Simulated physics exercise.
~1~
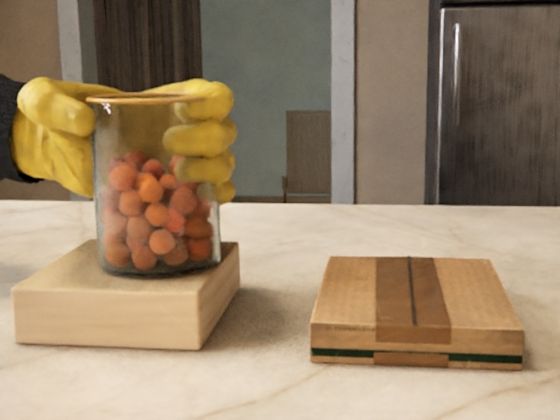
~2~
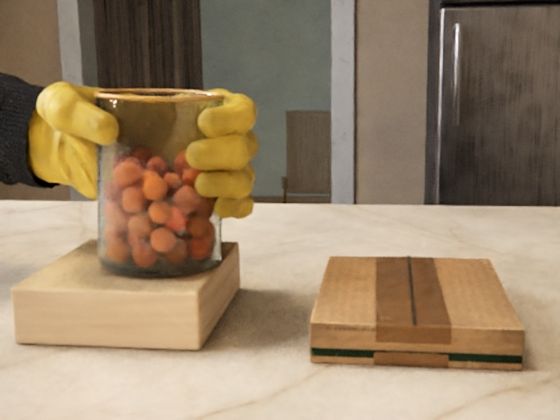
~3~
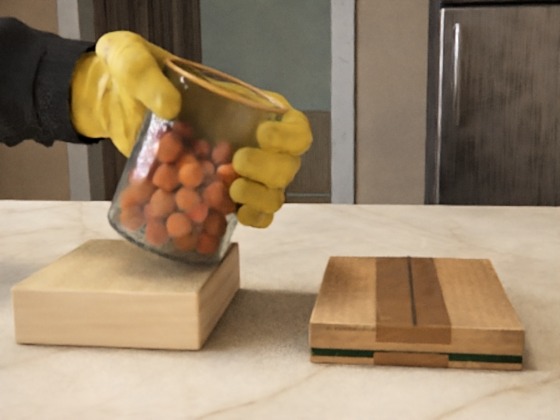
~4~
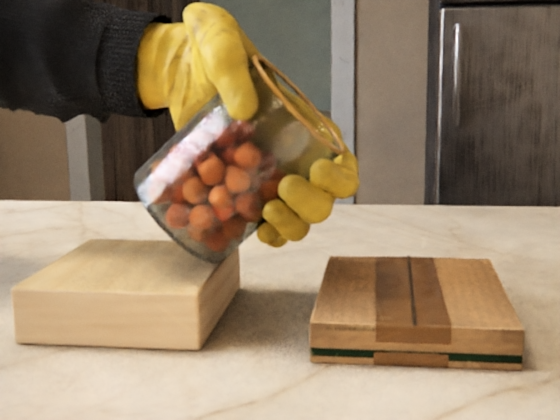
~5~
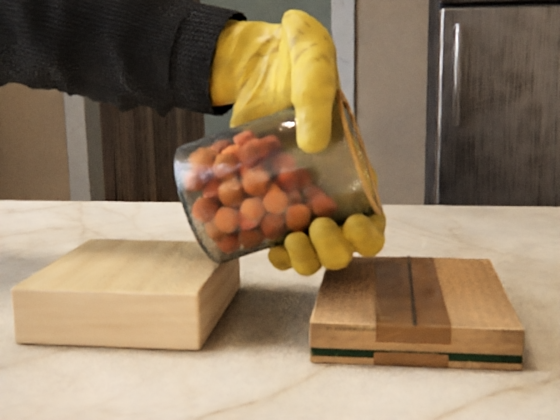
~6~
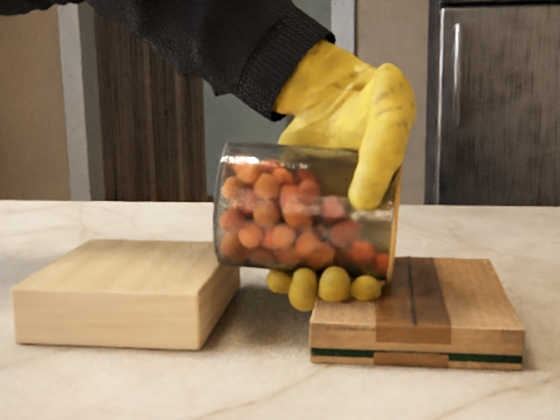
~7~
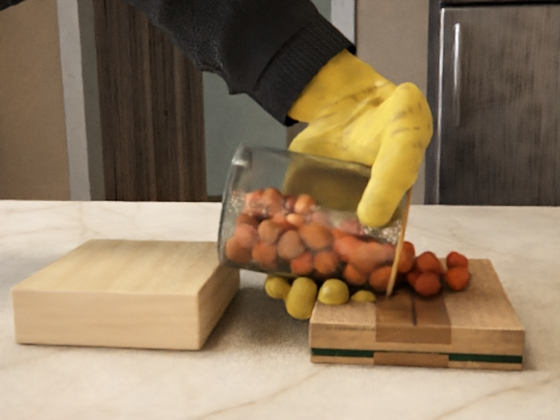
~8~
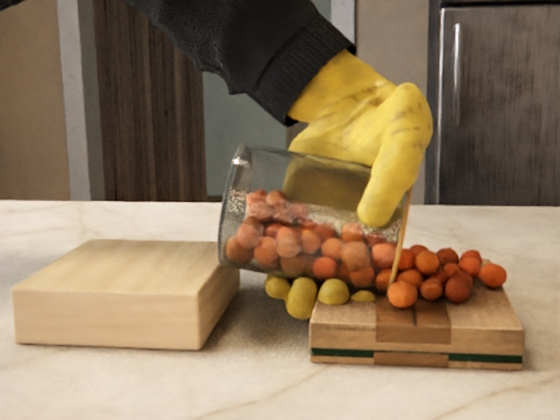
On a pale marble countertop, yellow-gloved hands lift a glass of orange-red balls from a light wooden block and tip it rightward onto its side against a striped wooden box, where some of the balls roll out on top while most stay inside.
